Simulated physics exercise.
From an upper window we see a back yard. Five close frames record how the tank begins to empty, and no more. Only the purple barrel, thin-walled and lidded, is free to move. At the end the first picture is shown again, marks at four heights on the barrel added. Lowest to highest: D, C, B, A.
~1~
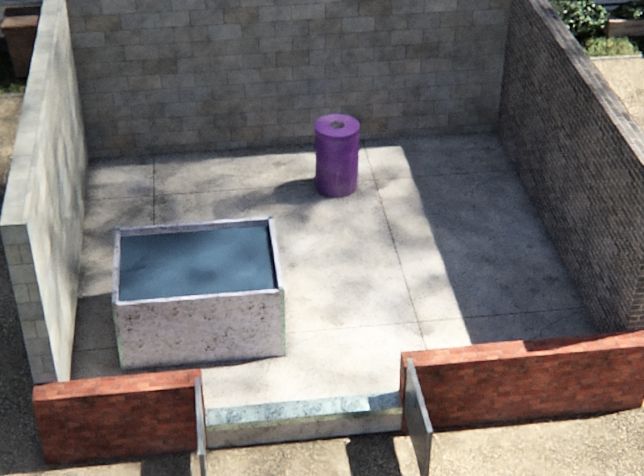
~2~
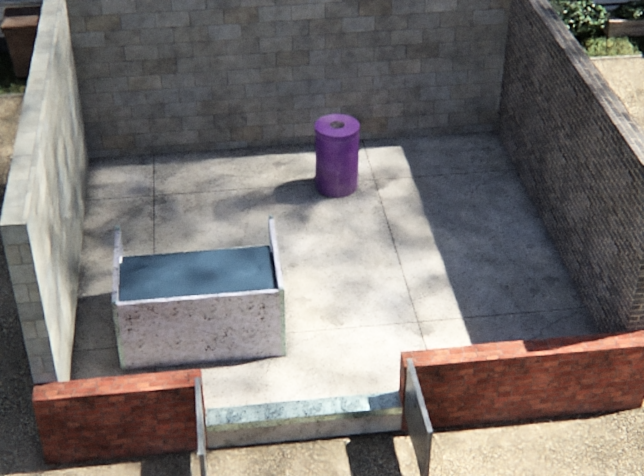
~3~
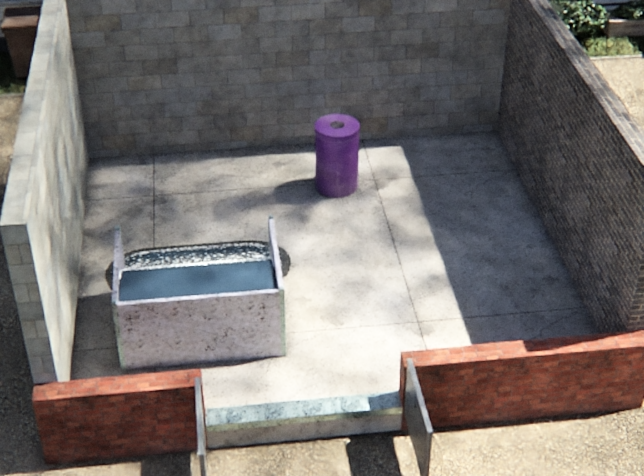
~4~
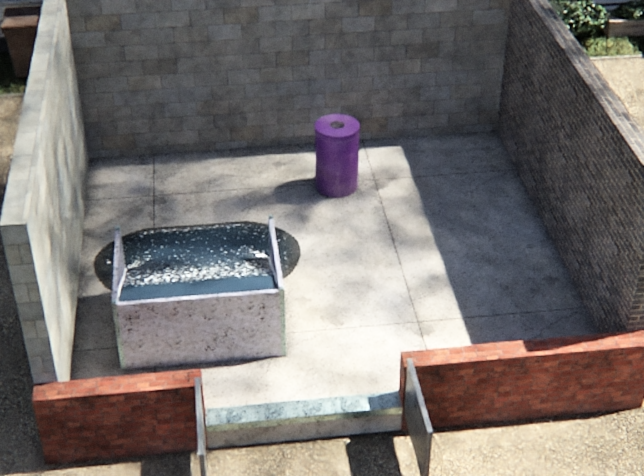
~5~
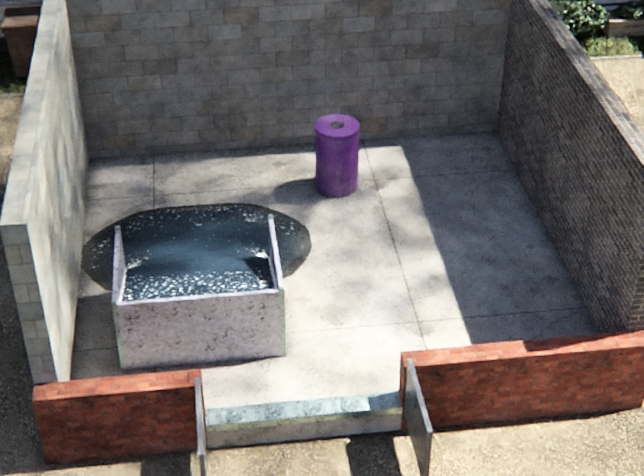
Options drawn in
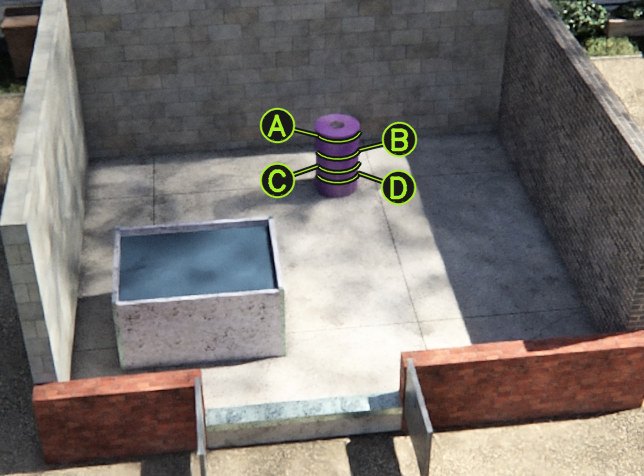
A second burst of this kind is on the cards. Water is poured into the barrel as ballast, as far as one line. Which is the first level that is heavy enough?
I would pick mark D.
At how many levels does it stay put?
All of the four.
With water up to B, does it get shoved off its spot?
No, that is safe.
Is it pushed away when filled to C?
No.
On the marked copy, A at (340, 141); B at (340, 159); C at (340, 172); D at (340, 182); from the bottom up D, C, B, A.
With A, it does not move.
With B, it does not move.
With C, it does not move.
With D, it does not move.
